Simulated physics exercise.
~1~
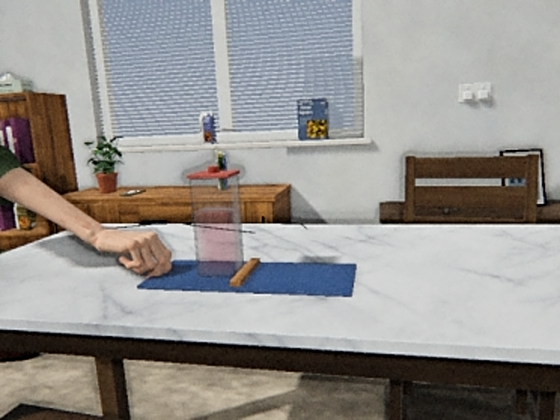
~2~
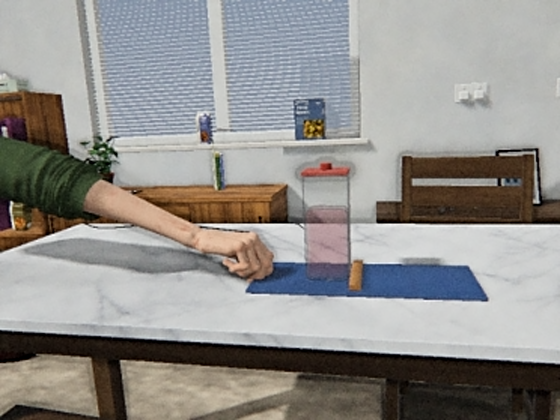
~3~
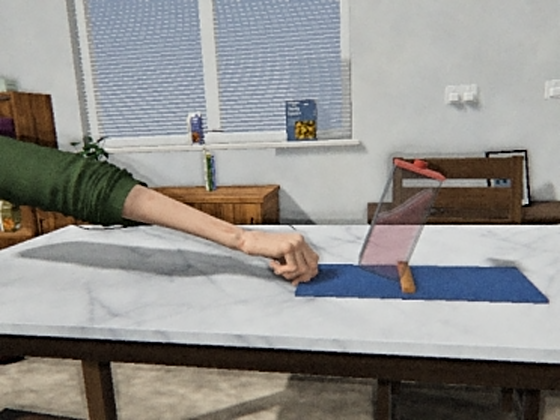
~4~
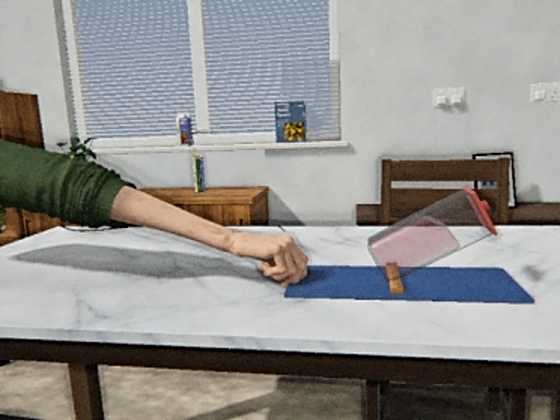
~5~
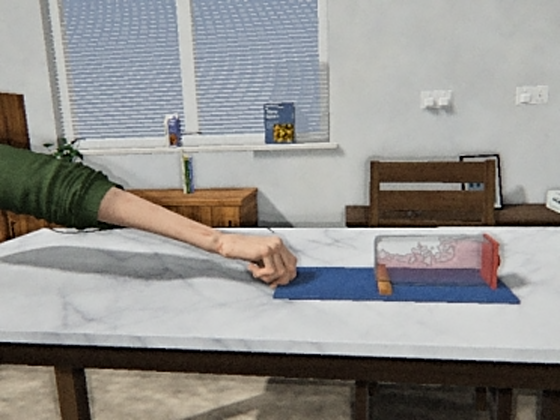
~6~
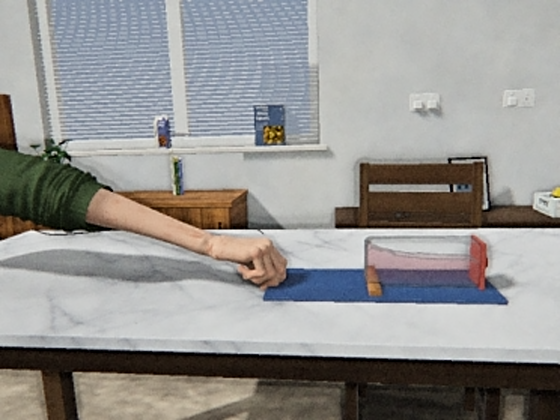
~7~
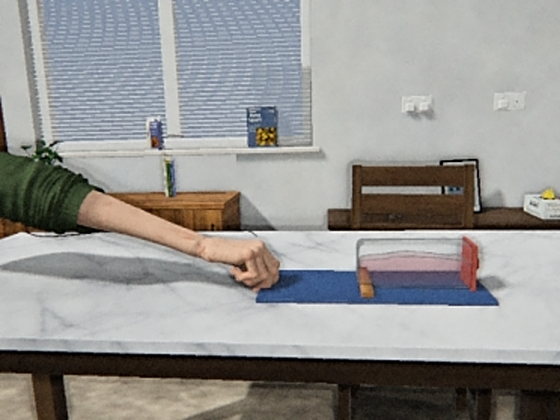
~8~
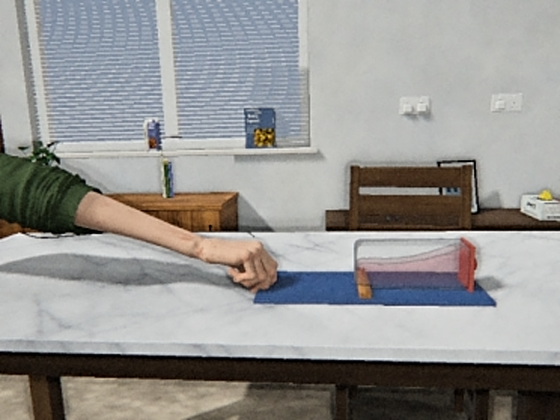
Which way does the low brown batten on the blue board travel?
The batten travels to the right, along with the blue board.
